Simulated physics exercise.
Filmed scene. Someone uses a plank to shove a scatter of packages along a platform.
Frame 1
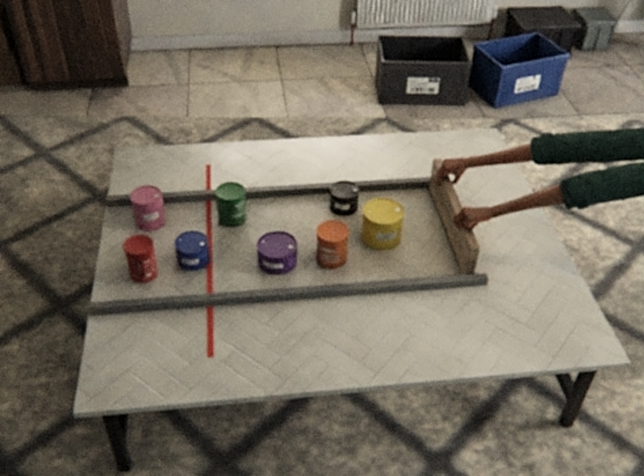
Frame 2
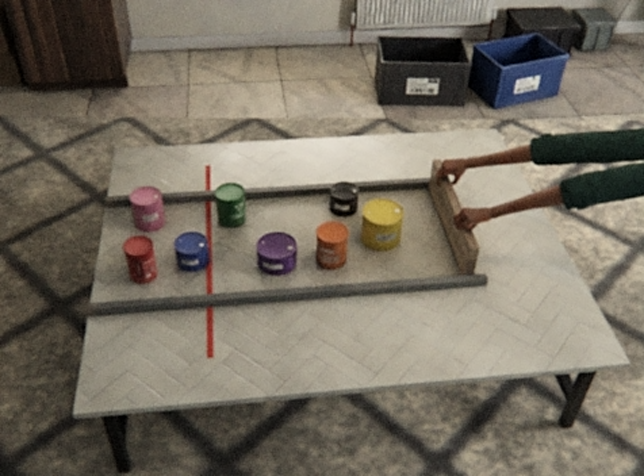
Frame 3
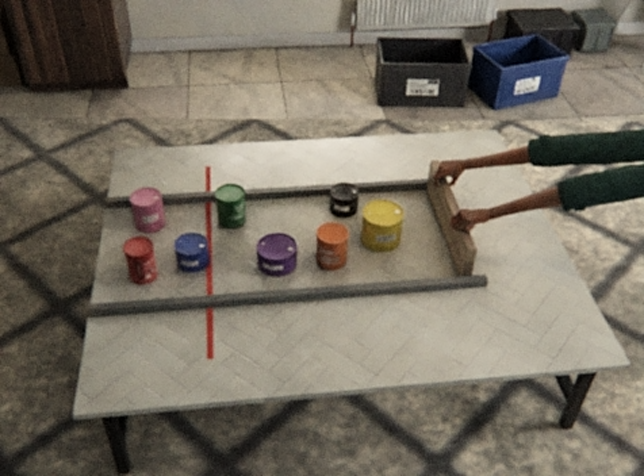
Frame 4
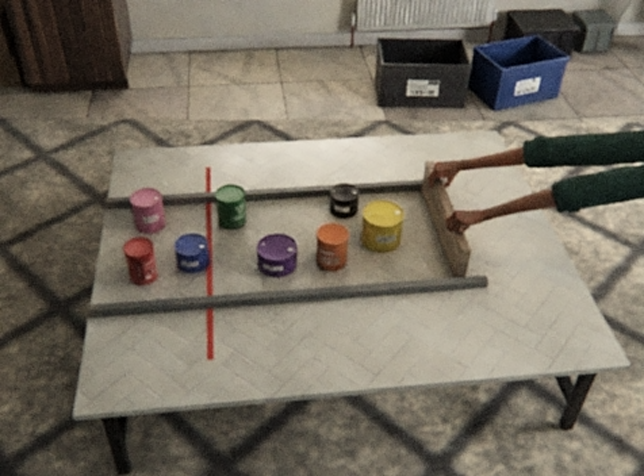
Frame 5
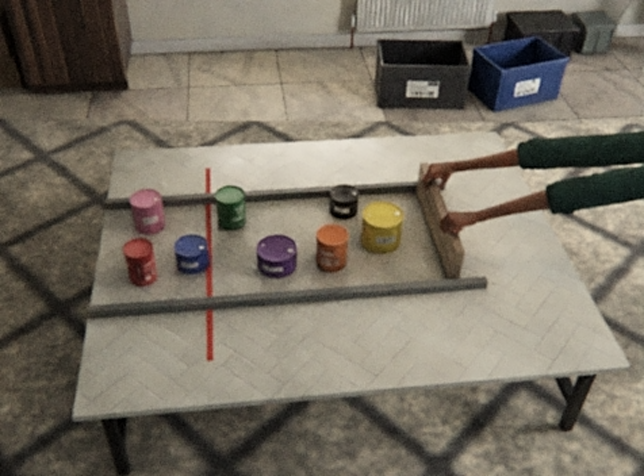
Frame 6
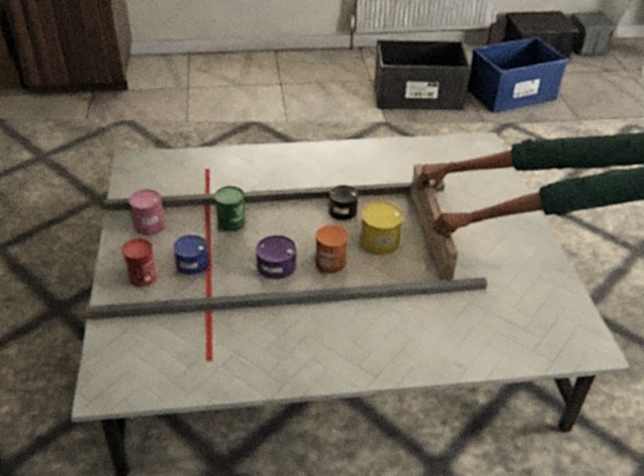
Two hands in dark green sleeves reach in from the right and grip a wooden plank on a pale low table, seen from above in a room with patterned flooring. Between two grey rails sit pink, red, blue, green, purple, orange, black and yellow cans, with a red line crossing near the left. The hands slide the plank slightly leftward, while the cans and view stay still.
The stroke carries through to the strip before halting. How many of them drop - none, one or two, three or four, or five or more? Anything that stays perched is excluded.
The count of those that drop is none.
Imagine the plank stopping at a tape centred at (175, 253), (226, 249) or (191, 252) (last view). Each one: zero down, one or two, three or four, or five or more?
Going through the places as listed, I'd say 1 or 2, then no fall at all, then no fall at all.
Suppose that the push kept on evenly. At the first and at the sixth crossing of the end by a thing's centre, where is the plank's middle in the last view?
I'd put the first at about (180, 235) and the next at about (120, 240).
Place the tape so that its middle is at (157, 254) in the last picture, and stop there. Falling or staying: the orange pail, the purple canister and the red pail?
The orange pail survives, the purple canister remains up, the red pail is lost.
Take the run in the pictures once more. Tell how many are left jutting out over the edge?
As for overhanging, the count is 0.
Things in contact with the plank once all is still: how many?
Looks like 3 of them, all told.
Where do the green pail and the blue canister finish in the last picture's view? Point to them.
First at (165, 217); second at (134, 248).
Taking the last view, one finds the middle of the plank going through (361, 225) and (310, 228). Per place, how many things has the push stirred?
By then 3, and 4.
A little later, none off yet; red pail at rest near (140, 263); pink canister at rest near (147, 212); blue canister at rest near (191, 255).
When it is over, the number that fall off is zero.
